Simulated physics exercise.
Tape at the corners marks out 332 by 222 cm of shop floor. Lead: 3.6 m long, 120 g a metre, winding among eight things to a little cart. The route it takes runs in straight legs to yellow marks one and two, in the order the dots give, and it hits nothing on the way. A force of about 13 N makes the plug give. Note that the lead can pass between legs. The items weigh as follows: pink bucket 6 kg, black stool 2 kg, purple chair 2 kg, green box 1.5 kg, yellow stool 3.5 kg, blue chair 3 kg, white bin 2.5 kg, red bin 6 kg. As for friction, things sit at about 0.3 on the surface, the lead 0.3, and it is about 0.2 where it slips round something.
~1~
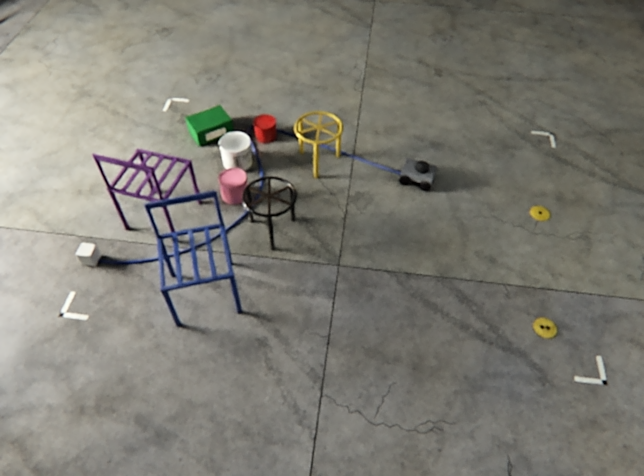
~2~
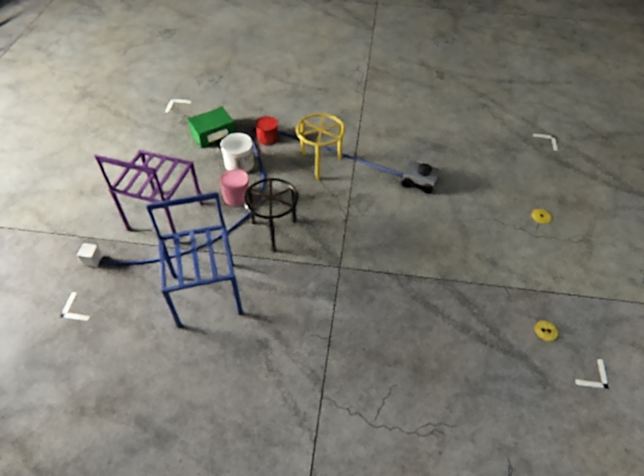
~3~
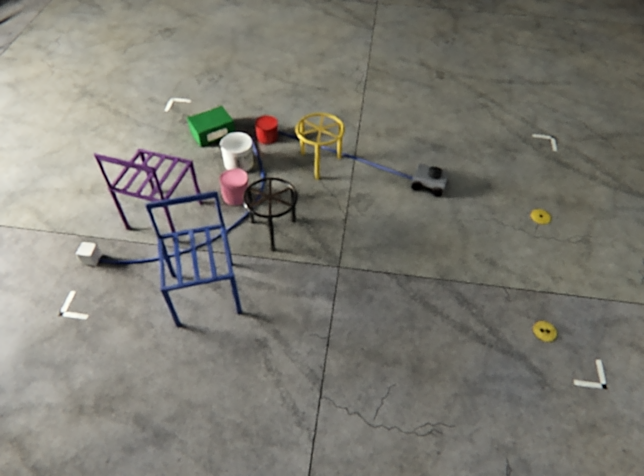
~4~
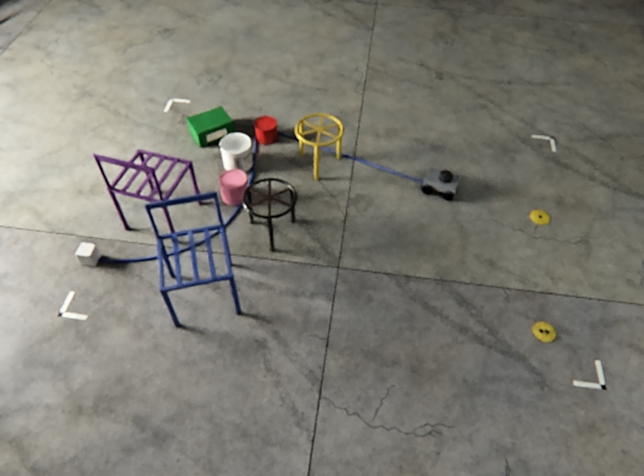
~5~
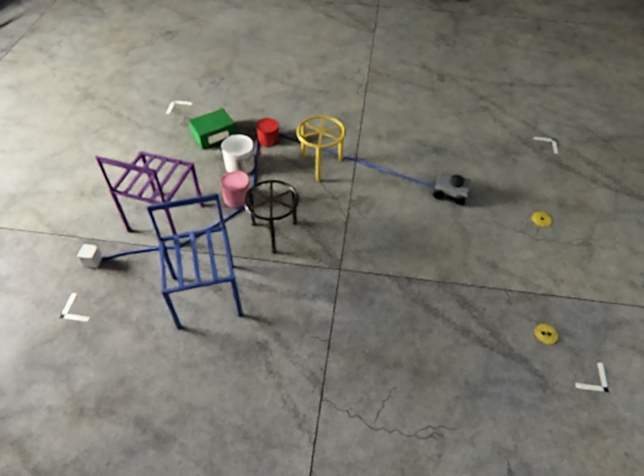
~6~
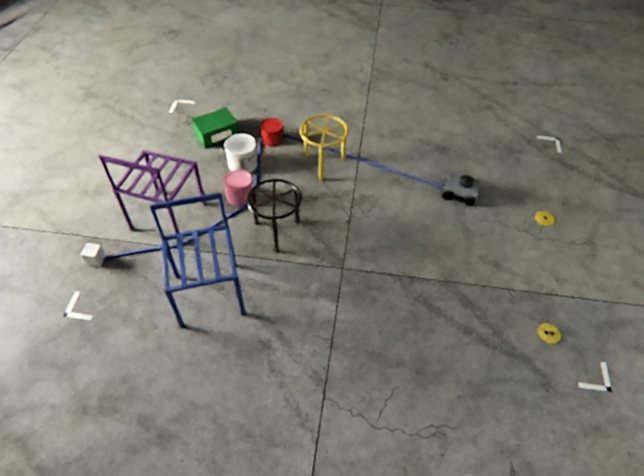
A blue chair and a purple chair stand at the left of a grey concrete floor, seen from above at an angle. Near them are black and yellow stools, pink, white and red buckets, a green box and a small white block, with yellow discs at right. A small dark cart creeps rightward, drawing out the blue lead behind it, while the view shifts very slightly.
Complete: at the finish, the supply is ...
... cut off, the plug having come out.
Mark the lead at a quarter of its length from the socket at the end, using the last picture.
That spot lies roughly at pixel (286, 168) in the last view.
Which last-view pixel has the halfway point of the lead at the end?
The halfway point lies around pixel (378, 167).
Next, cart at (512, 207), 8 N at the fixed end; red bin 32 cm off its start.
Then, cart at (546, 241), plug out; red bin 35 cm off its start.
After that, cart at (548, 289), plug out; red bin 35 cm off its start at (297, 147).
Later, cart at (549, 332), plug out; red bin 35 cm off its start.
At the end, cart at (549, 332), plug out; red bin 35 cm off its start at (297, 147).
